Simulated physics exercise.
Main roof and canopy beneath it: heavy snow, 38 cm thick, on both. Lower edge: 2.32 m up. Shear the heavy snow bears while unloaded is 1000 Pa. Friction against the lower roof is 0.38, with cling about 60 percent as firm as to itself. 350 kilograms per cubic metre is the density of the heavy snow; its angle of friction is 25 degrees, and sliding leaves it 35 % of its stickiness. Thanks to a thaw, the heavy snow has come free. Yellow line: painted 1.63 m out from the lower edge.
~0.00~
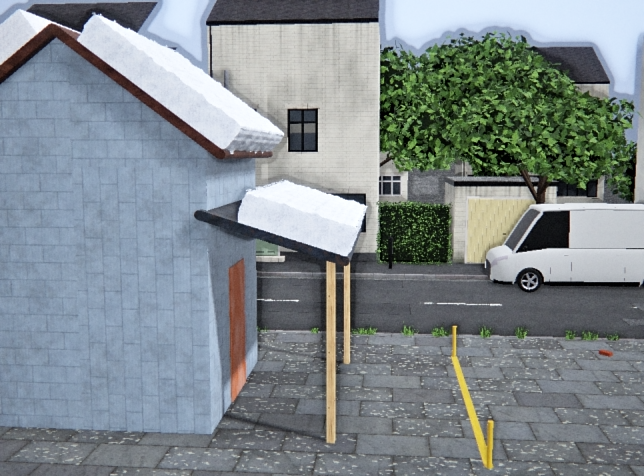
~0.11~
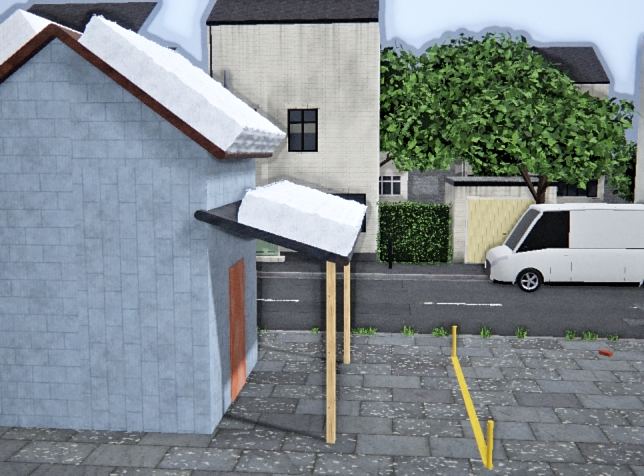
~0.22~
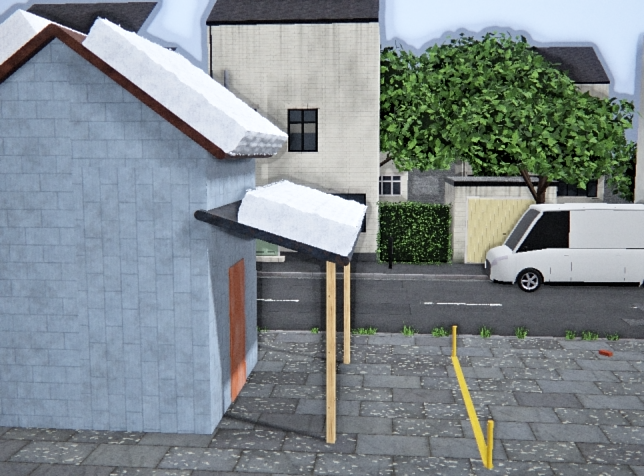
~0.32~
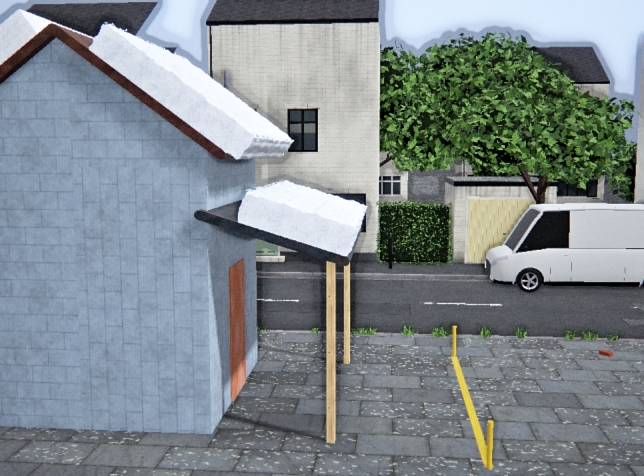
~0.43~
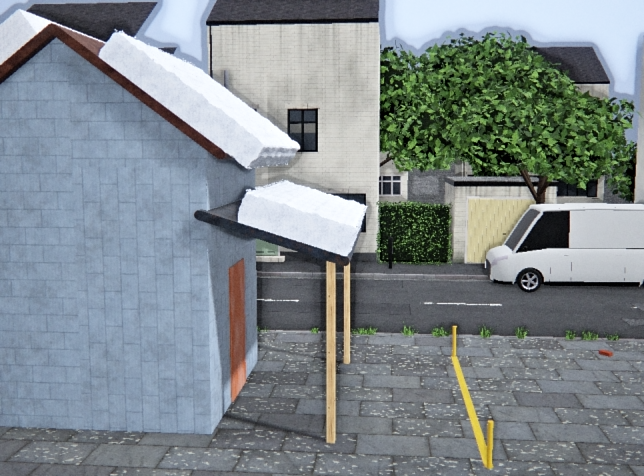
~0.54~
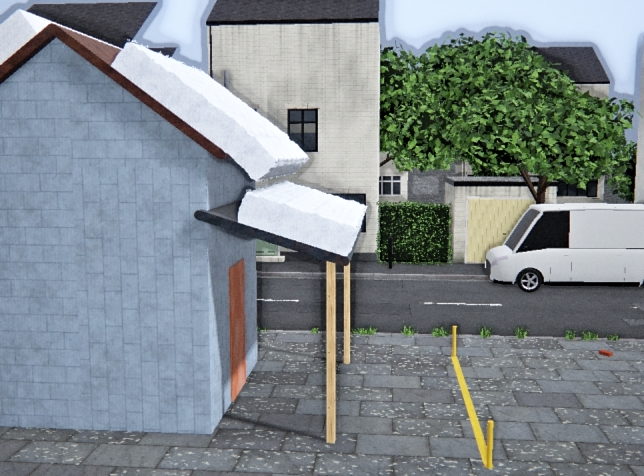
A thick slab of white snow lies on the sloping roof of a pale blue-grey block building at left, seen from a fixed, slightly raised view across grey paving. Below it, a dark canopy on wooden posts carries more snow beside an orange-brown door, with a yellow line, road, white van and leafy tree beyond. The roof slab creeps, then slides faster down rightward, jutting past the eave and bending over the still canopy snow.
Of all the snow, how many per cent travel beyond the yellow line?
Something like 22 %.
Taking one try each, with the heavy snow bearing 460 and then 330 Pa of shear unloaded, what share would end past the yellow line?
First 40 %, second 40 %.
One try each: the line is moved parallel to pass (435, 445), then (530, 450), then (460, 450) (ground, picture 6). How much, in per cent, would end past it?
First try around 40 per cent, second around 10 per cent, third around 30 per cent.
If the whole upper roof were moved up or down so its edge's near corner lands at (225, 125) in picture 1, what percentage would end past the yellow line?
About 35 per cent.
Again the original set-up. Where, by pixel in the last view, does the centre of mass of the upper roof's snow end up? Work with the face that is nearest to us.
Close to (446, 415) in the last picture.
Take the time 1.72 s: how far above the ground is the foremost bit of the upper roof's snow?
Height: Approx. 0.6 m.
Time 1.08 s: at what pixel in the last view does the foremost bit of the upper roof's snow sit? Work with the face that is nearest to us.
You'll find it close to (357, 205).
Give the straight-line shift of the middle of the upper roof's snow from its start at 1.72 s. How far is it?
Straight-line shift: Roughly 3.4 m.
After 1.08 s, none is below the lower edge and 0 % is past the line.
After 1.72 s, 37 % is below the lower edge and 0 % is past the line.
After 2.36 s, 59 % is below the lower edge and 21 % is past the line.
After 3.00 s, 62 % is below the lower edge and 22 % is past the line.
After 4.30 s, at the end, 74 % is below the lower edge and 22 % is past the line.
